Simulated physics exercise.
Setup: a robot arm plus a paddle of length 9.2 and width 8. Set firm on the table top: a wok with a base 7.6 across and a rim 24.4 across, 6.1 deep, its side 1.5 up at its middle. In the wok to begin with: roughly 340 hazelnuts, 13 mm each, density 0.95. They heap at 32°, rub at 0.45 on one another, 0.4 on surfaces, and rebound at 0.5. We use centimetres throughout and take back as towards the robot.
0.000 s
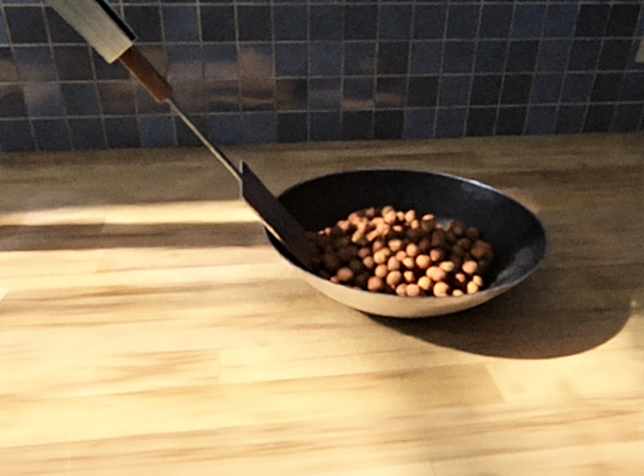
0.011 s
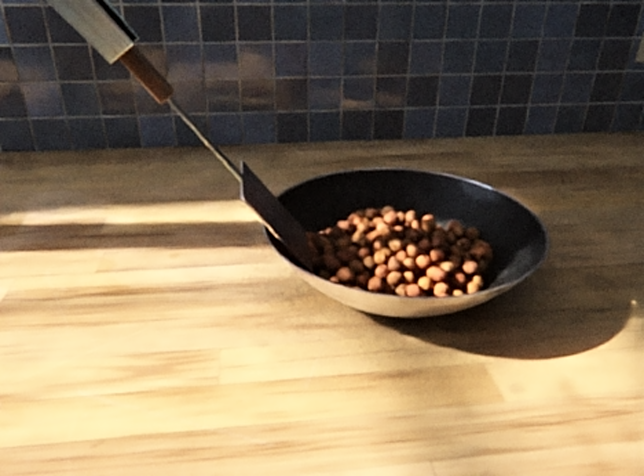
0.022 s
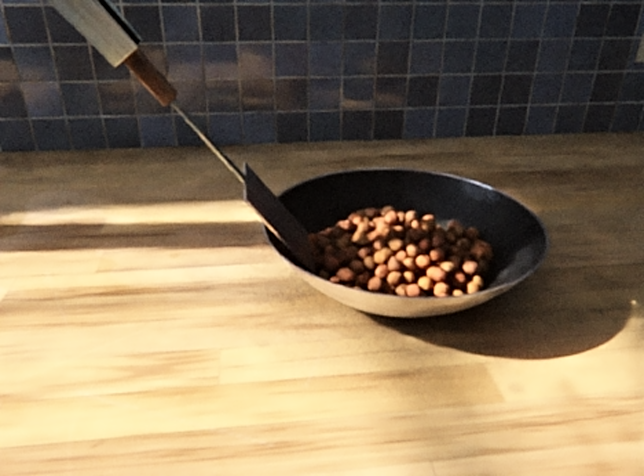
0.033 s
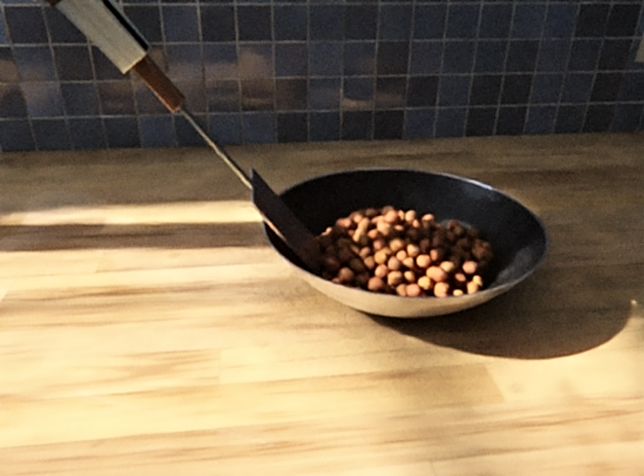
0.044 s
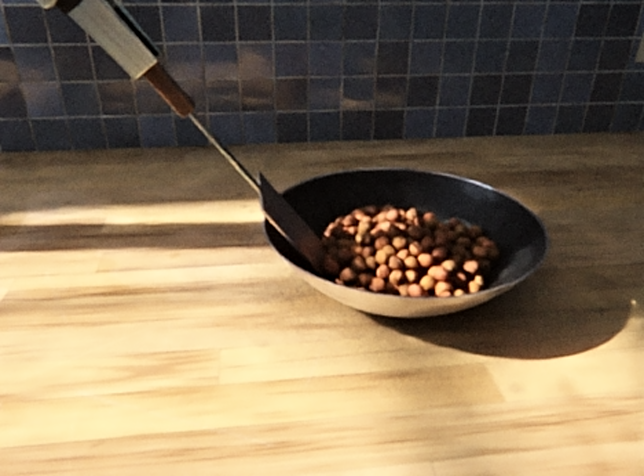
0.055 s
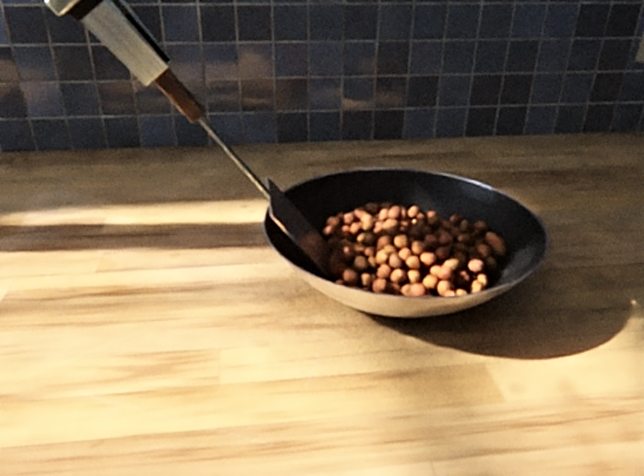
A paddle on a robot arm slides slightly rightward, nudging the hazelnuts in the wok.
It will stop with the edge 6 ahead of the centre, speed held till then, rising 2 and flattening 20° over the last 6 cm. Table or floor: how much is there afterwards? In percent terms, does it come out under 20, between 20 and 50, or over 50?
It comes out under 20 %.
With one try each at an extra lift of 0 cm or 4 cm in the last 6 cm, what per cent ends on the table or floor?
It comes to around 15 per cent on the first try and around 15 per cent on the second.
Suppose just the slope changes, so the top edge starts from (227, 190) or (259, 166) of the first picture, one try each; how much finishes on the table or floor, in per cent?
Some 10 and 15 per cent.
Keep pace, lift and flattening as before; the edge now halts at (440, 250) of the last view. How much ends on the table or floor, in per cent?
Something near 0 in a hundred.
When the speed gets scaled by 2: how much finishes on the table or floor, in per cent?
Roughly 35 per cent.
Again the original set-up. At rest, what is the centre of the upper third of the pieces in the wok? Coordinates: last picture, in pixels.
I'd put it close to (487, 224).
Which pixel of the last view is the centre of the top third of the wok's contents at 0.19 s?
Around (484, 227).
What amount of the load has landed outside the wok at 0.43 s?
It works out to about 10 in a hundred.
After 0.12 s, sloping 53°, highest piece 6 above the table; 335 in the wok.
After 0.19 s, sloping 45°, highest piece 8 above the table; 334 in the wok, 1 on the blade or in flight.
After 0.43 s, sloping 33°, highest piece 8 above the table; 296 in the wok, 34 on the table or floor, 5 on the blade or in flight.
After 1.48 s, sloping 33°, highest piece 8 above the table; 296 in the wok, 39 on the table or floor.
At rest, 296 in the wok, 39 on the table or floor. That is 12 % on the table or floor.
